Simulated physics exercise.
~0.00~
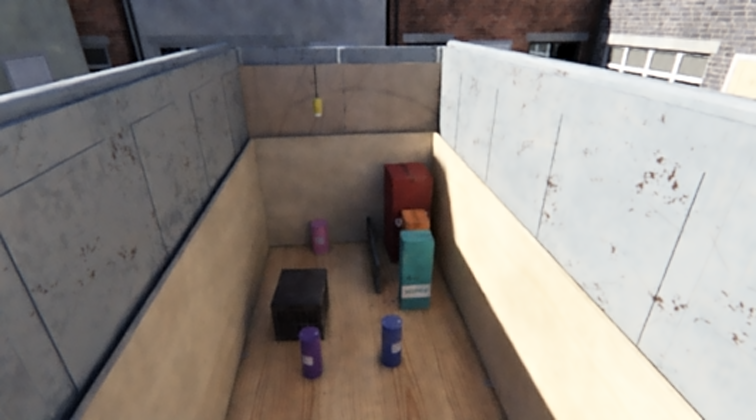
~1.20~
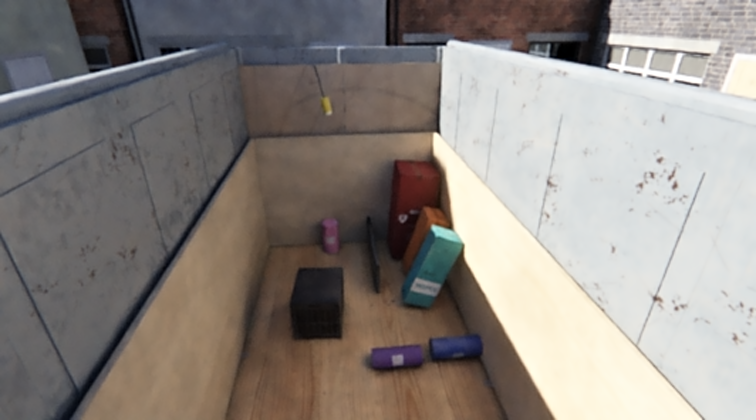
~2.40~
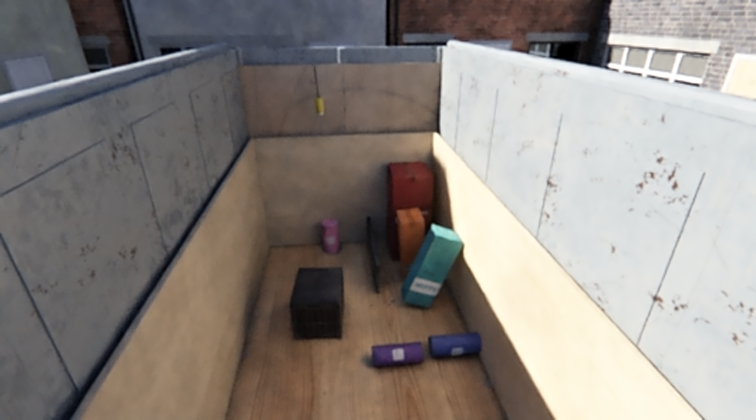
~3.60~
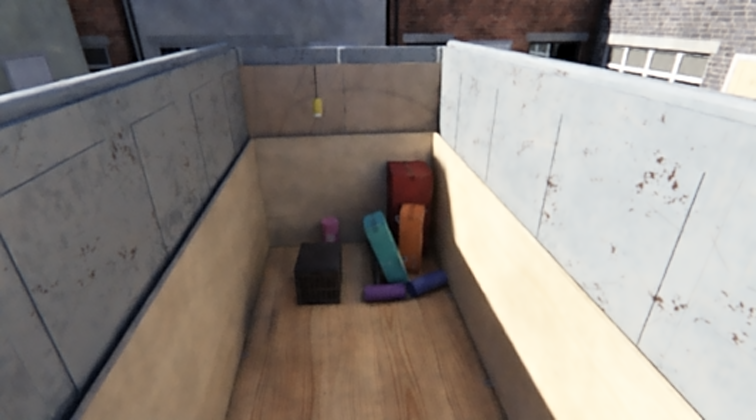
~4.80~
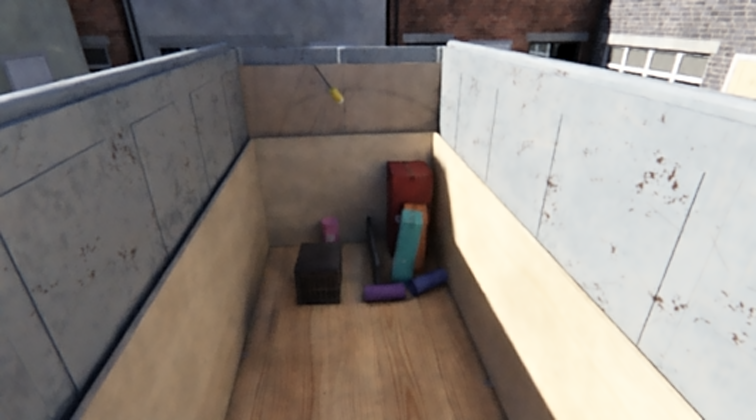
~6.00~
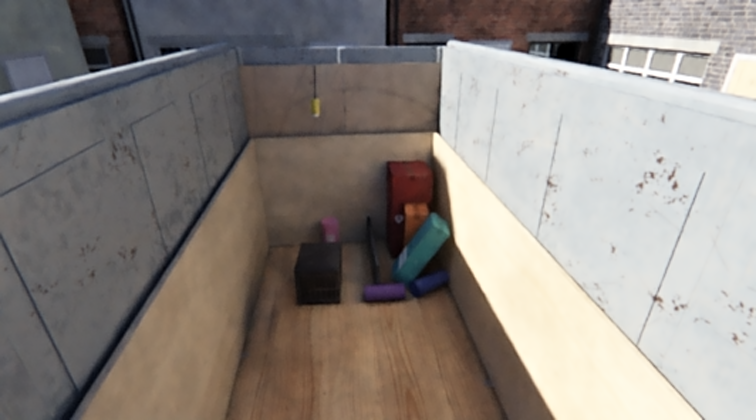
To begin with, a black chest, a turquoise box and blue, purple and pink canisters stand in a walled load bay, with red and orange boxes near the back right and a lamp hanging ahead. The lamp swings right, the purple and blue canisters topple onto their sides, and the turquoise box leans against the right wall. Next, the chest and fallen canisters slide forwards, while the turquoise box tilts left. It then swings back to the right. Finally, it rests leaning right above the blue canister, with the pink canister and red box still upright.
